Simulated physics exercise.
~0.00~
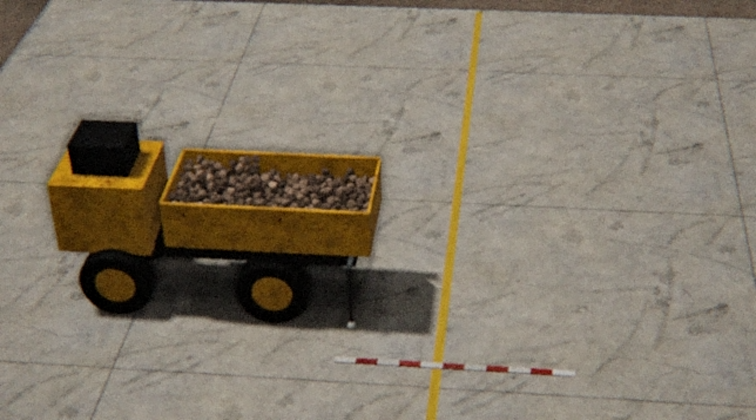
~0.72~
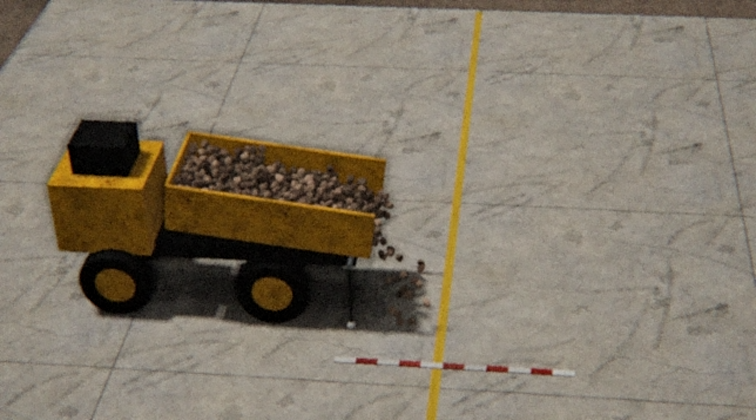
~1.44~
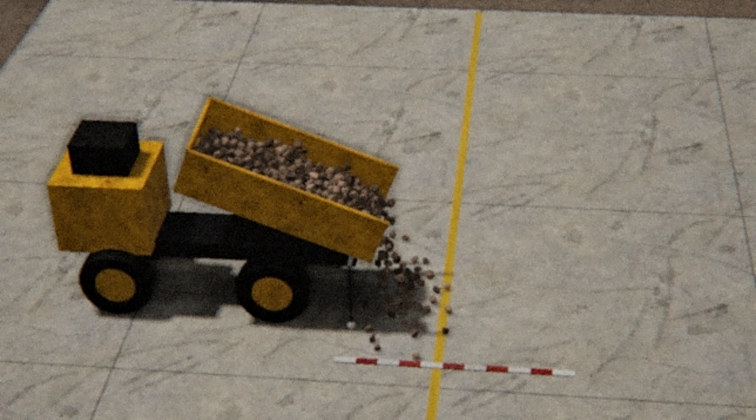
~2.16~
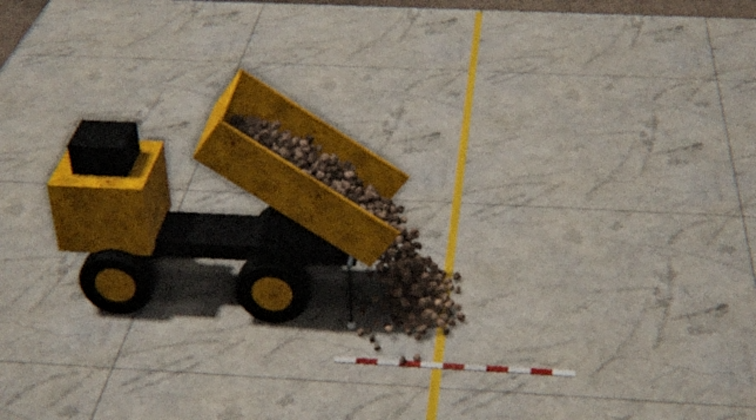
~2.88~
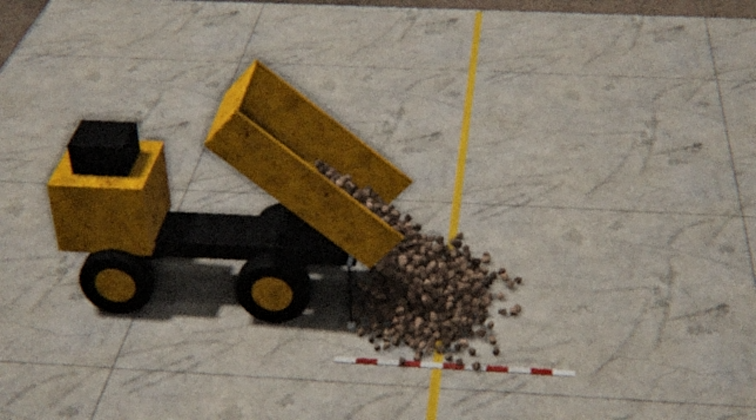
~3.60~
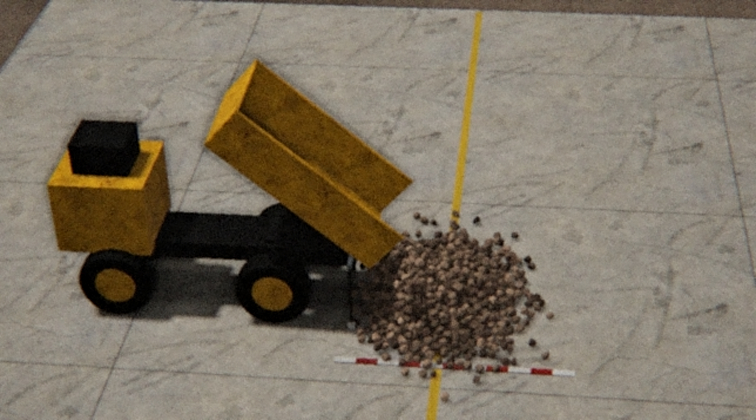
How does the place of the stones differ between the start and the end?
At the start the stones lie in the yellow bed of the truck. At the end they are in a heap on the ground behind it, lower and farther right, spread across the yellow line.
A yellow truck bed tips up and pours its brown stones into a heap across the yellow line.
